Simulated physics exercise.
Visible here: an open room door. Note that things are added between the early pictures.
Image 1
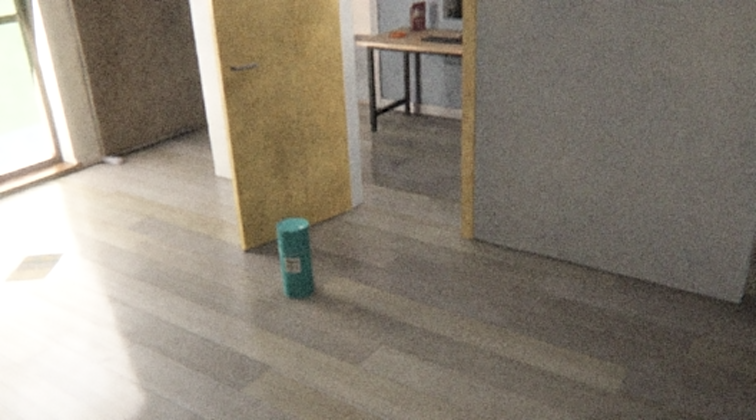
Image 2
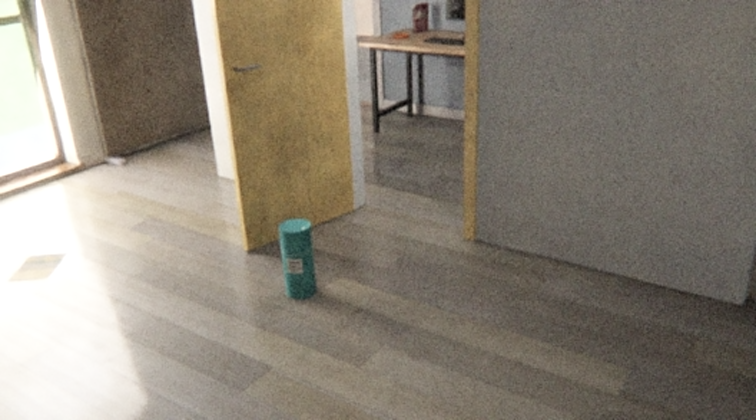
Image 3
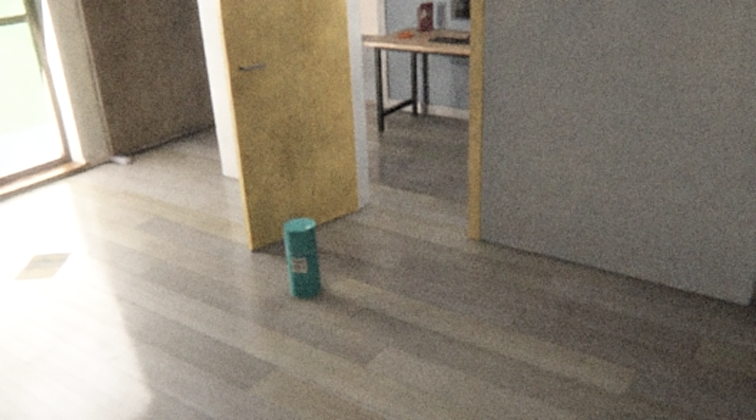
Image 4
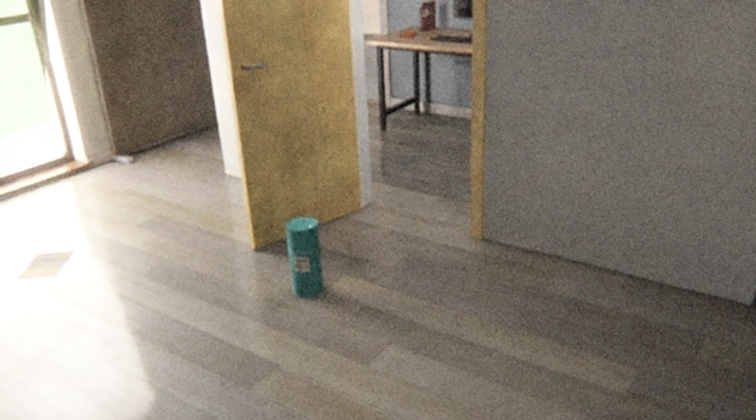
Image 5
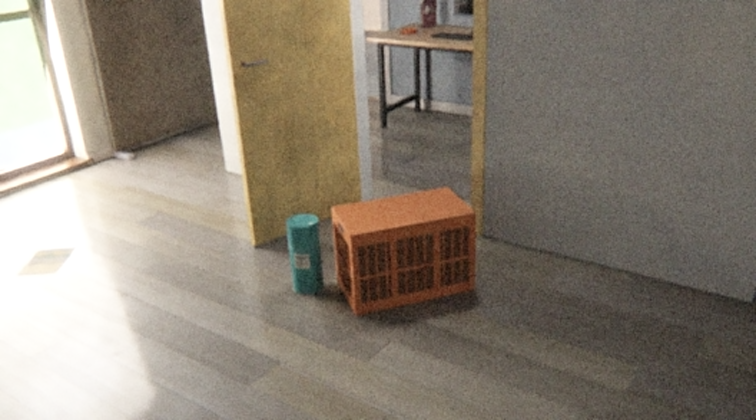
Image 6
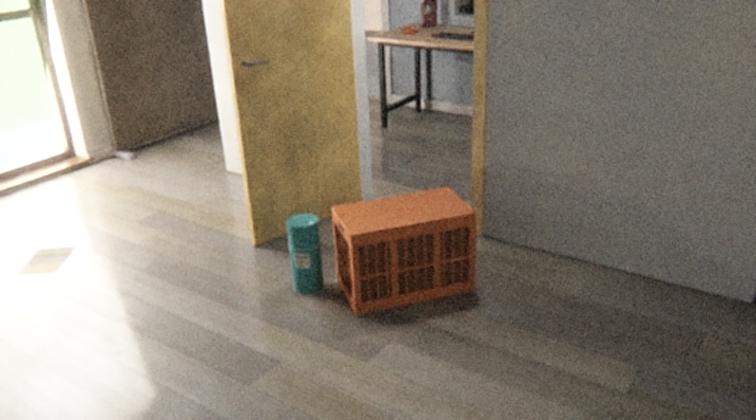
An orange crate appears beside a turquoise canister standing near a wide-open, motionless room door.
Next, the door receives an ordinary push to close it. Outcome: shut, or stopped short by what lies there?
Shut.
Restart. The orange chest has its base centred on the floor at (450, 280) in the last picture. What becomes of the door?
Finishes its swing.
Then, 0.50 s on from there, door 85° open.
Then, 0.90 s on from there, door 55° open.
Then, 1.10 s on from there, door 38° open.
Then, 1.40 s on from there, door 13° open.
In the end, door 0° open; both unmoved. At the end, from the last picture's camera, orange chest near (404, 249).
